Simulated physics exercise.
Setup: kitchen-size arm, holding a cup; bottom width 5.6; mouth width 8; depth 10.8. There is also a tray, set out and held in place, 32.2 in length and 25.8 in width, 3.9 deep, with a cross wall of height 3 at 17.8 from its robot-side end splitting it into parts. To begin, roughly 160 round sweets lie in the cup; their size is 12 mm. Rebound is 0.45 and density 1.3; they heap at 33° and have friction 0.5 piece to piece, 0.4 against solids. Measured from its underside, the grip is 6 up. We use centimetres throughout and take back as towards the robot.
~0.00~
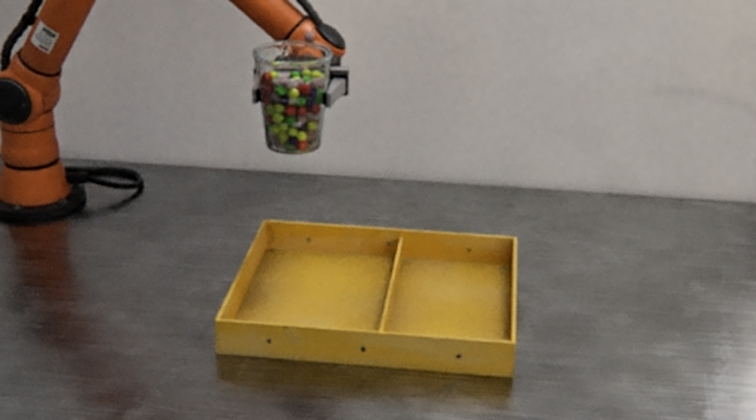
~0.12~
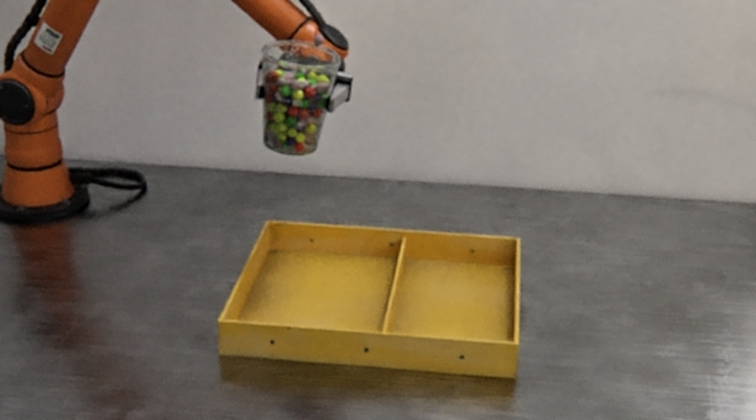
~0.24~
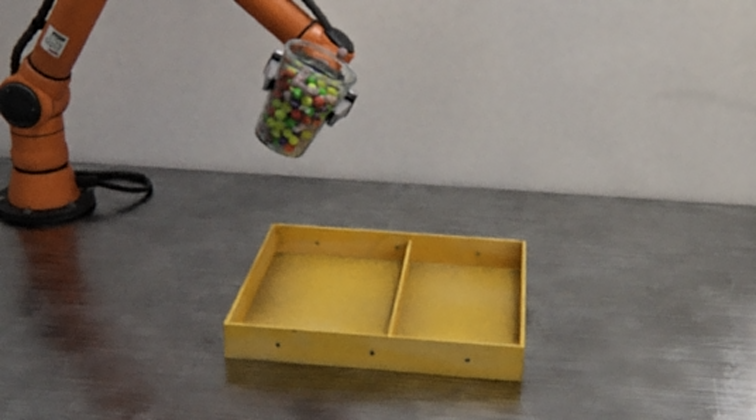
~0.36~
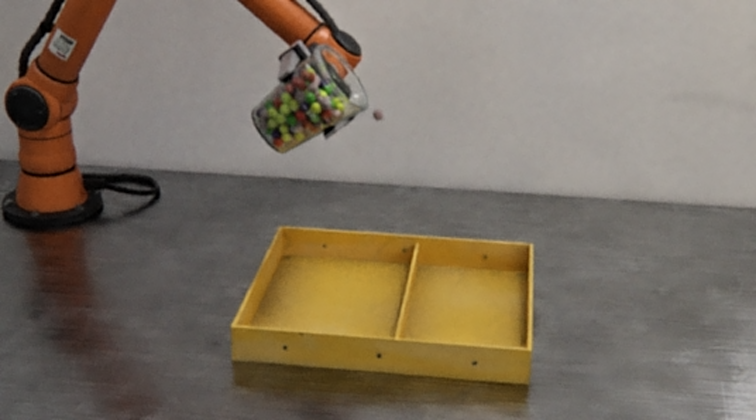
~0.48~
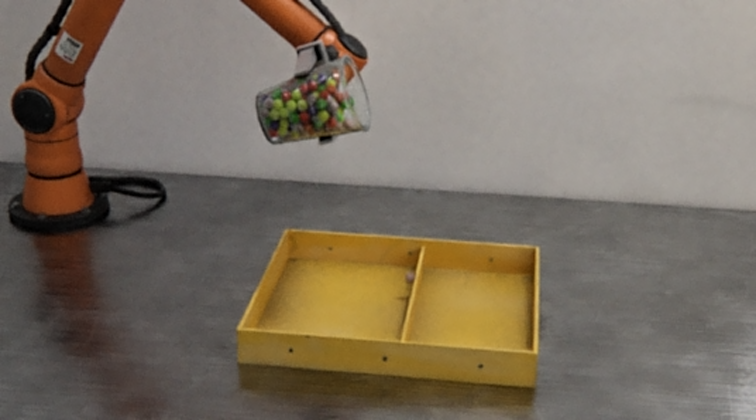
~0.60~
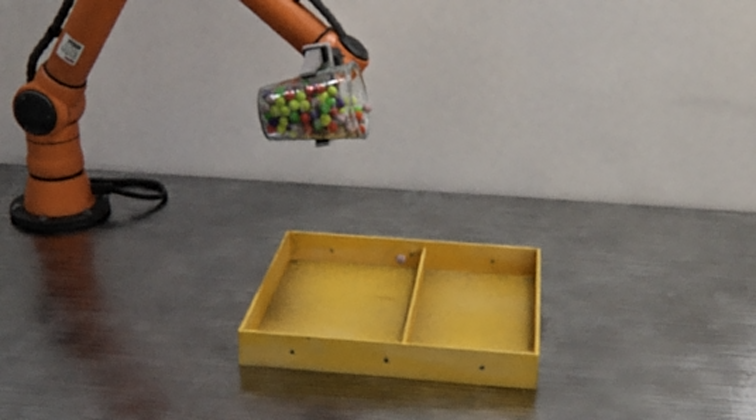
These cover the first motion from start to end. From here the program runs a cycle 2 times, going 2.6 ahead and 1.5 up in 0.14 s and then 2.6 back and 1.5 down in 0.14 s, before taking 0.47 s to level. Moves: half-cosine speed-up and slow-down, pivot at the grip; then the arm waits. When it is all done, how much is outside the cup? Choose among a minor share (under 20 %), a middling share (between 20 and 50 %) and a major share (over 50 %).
A middling share.
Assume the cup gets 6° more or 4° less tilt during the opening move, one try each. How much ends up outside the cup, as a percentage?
First try around 55 %, second around 30 %.
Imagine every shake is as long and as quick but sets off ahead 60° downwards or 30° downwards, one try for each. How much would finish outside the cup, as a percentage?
Near 10 and 25 percent respectively.
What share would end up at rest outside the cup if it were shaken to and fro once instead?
It would come to about 25 %.
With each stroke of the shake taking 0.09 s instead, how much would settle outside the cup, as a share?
In that case about 65 in a hundred.
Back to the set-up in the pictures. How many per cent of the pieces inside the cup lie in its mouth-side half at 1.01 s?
Mouth half: Close to 50 per cent.
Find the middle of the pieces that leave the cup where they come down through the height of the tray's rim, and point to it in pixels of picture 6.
Around (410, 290).
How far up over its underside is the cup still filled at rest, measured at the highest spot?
I'd say near 7.5 cm from the bottom.
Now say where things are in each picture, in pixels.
In the first picture, cup middle at (293, 100), level; upper third of the load around (293, 82), from x 265 to 320, top at y 35; 163 in the cup.
In the second picture, cup middle at (296, 101), tilted 7° forward; upper third of the load around (295, 83), from x 270 to 325, top at y 40.
In the third picture, cup middle at (300, 103), tilted 27° forward; upper third of the load around (302, 87), from x 265 to 340, top at y 55.
In the fourth picture, cup middle at (305, 105), tilted 51° forward; upper third of the load around (308, 91), from x 260 to 380, top at y 70; 162 in the cup, 1 in flight or on a rim.
In the fifth picture, cup middle at (310, 106), tilted 71° forward; upper third of the load around (312, 95), from x 265 to 410, top at y 80; 162 in the cup, 1 in the robot-side part.
In the sixth picture, cup middle at (311, 107), tilted 78° forward; upper third of the load around (304, 97), from x 265 to 400, top at y 85; 162 in the cup, 1 in the robot-side part.
After 1.01 s, tilted 78° forward, highest piece 29 above the table; 127 in the cup, 18 in the robot-side part, 9 in the far-side part, 9 in flight or on a rim.
After 1.42 s, tilted 32° forward, highest piece 29 above the table; 100 in the cup, 38 in the robot-side part, 24 in the far-side part, 1 in flight or on a rim.
After 1.83 s, level, highest piece 28 above the table; 100 in the cup, 38 in the robot-side part, 25 in the far-side part.
After 2.88 s, level, highest piece 28 above the table; 100 in the cup, 38 in the robot-side part, 25 in the far-side part.
At rest, 100 in the cup, 38 in the robot-side part, 25 in the far-side part. That is 39 % outside the cup.
